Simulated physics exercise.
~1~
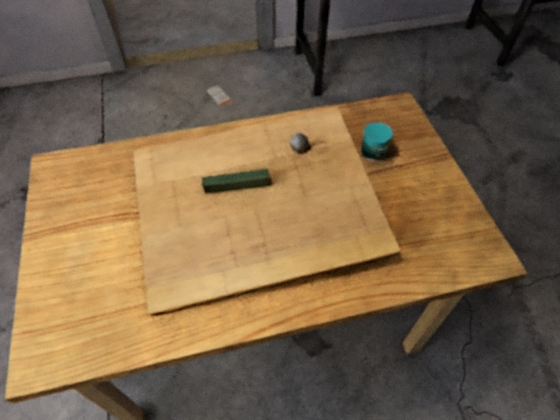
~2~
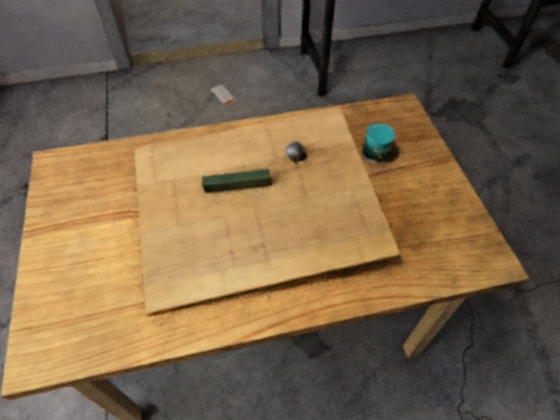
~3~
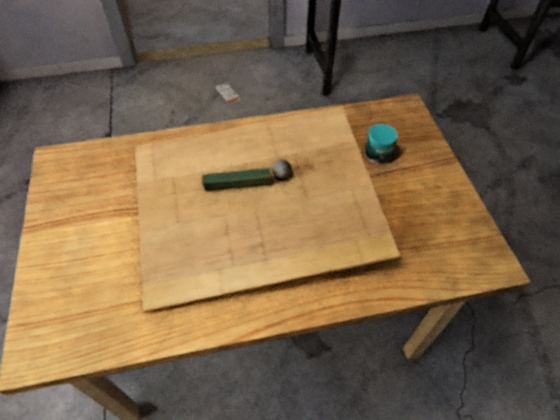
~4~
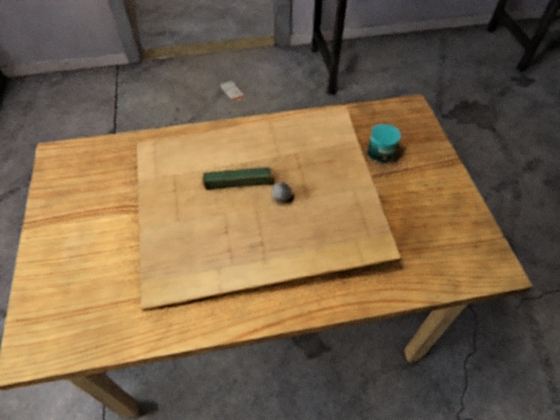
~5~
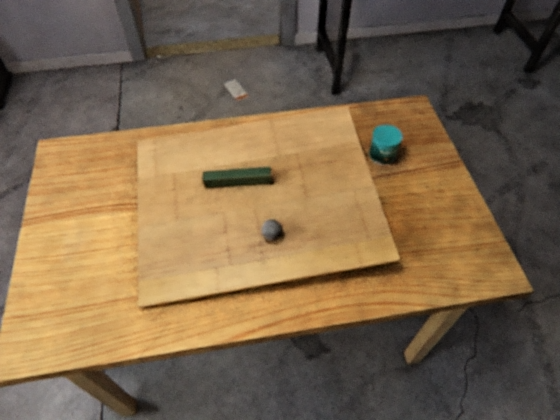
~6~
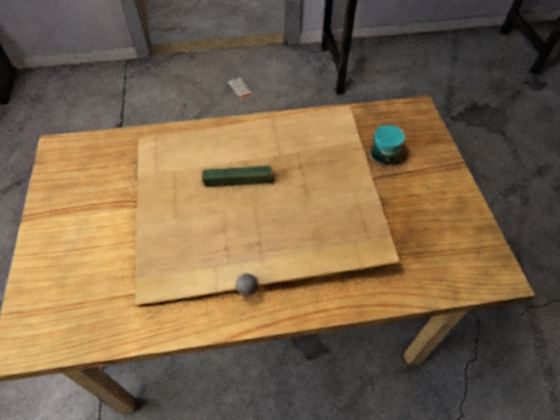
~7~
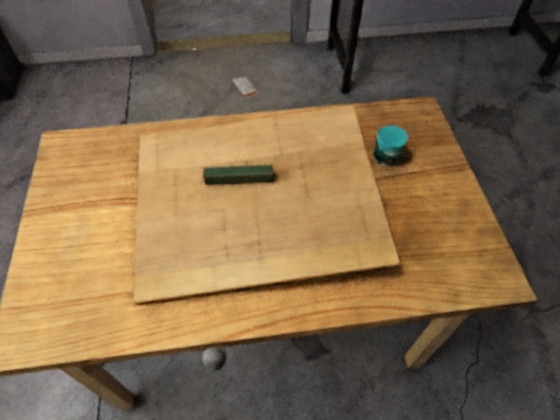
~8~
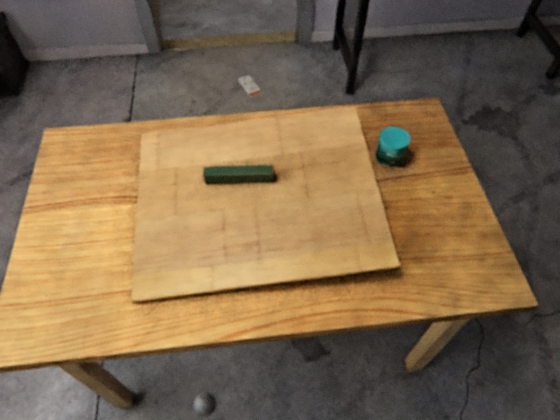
On a tilted board, a grey ball rolls past a green block and drops off the near side.
